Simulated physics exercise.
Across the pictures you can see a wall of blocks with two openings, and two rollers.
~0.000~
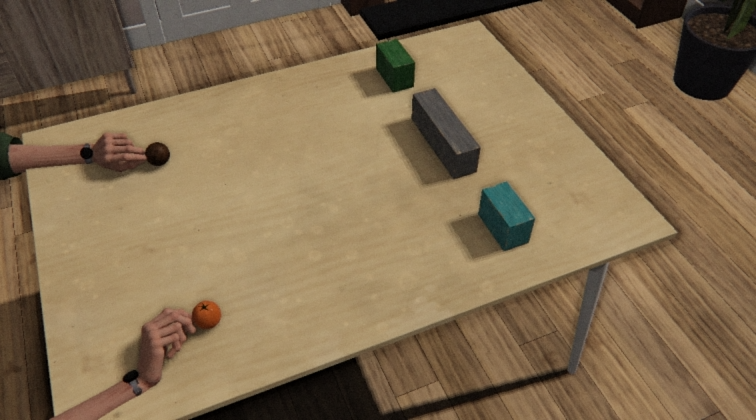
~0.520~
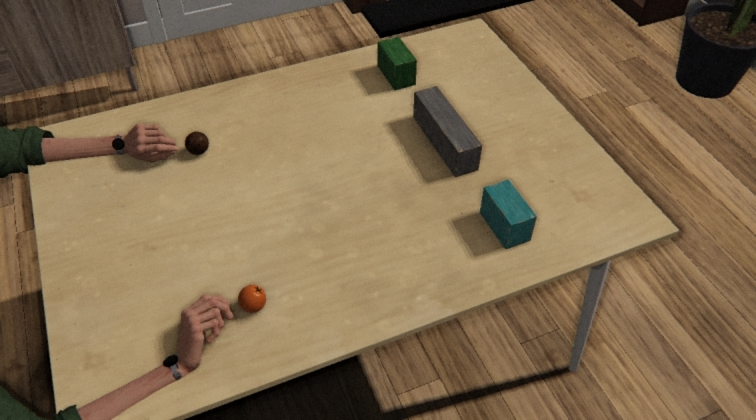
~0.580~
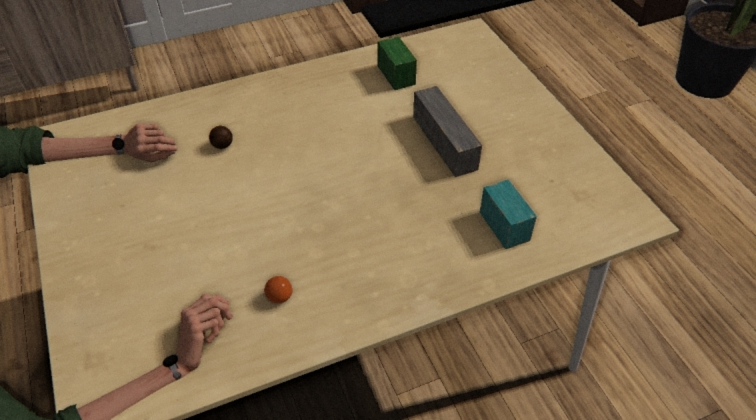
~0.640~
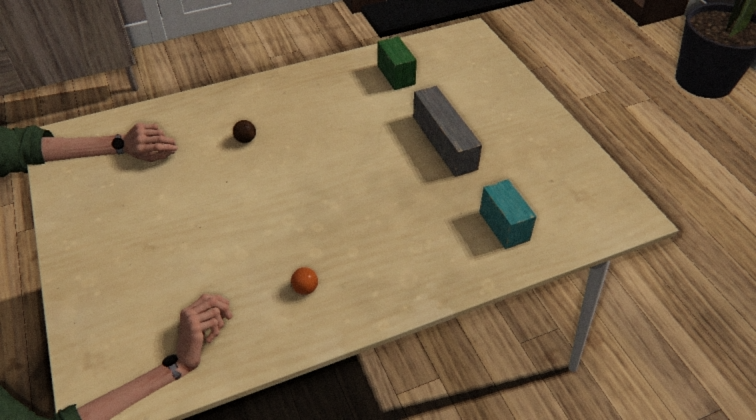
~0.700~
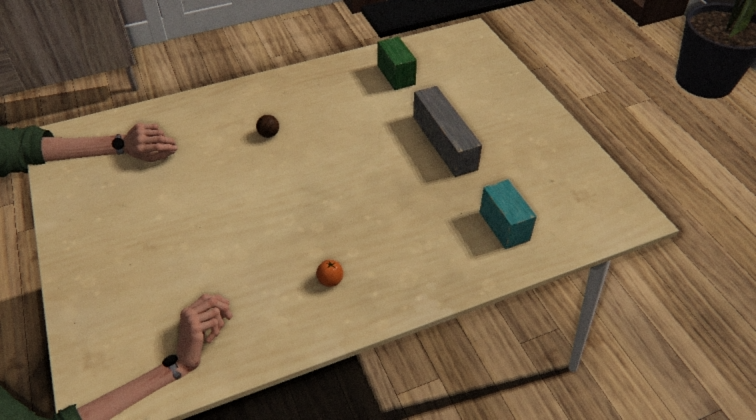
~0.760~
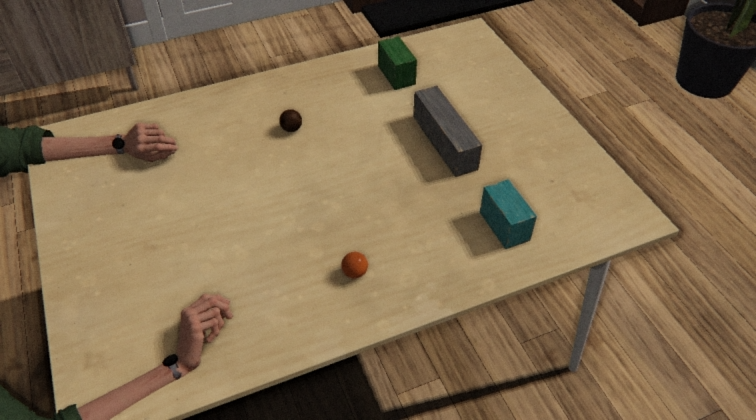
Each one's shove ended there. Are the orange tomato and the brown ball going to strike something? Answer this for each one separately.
At the end, my guess is the orange tomato never gets past. My guess is the brown ball goes right through.
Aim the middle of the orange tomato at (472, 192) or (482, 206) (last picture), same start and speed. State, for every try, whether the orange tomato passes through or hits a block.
Taking the aims in order, it goes between the blocks; is held back by a block.
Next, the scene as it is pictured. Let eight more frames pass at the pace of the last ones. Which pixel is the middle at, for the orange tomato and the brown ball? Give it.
You'll find the orange tomato at (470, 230), with the brown ball at (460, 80).
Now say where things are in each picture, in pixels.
Orange tomato (206, 315) under the hand; brown ball (157, 154) under the hand; green block (395, 65), in the first picture.
Orange tomato (252, 298); brown ball (197, 143), in the second picture.
Orange tomato (279, 290); brown ball (221, 137), in the third picture.
Orange tomato (304, 281); brown ball (244, 132), in the fourth picture.
Orange tomato (330, 273); brown ball (268, 126), in the fifth picture.
Orange tomato (355, 265); brown ball (291, 121); turquoise block (507, 214), in the sixth picture.
After 1.06 s, orange tomato heading on near (471, 227); brown ball heading on near (399, 95).
After 1.54 s, orange tomato coming back near (443, 239); brown ball heading on near (553, 65).
After 1.96 s, orange tomato coming back near (412, 251); brown ball heading on near (620, 175).
In the end (2.3 s), the orange tomato is stopped; the brown ball gets between the blocks.
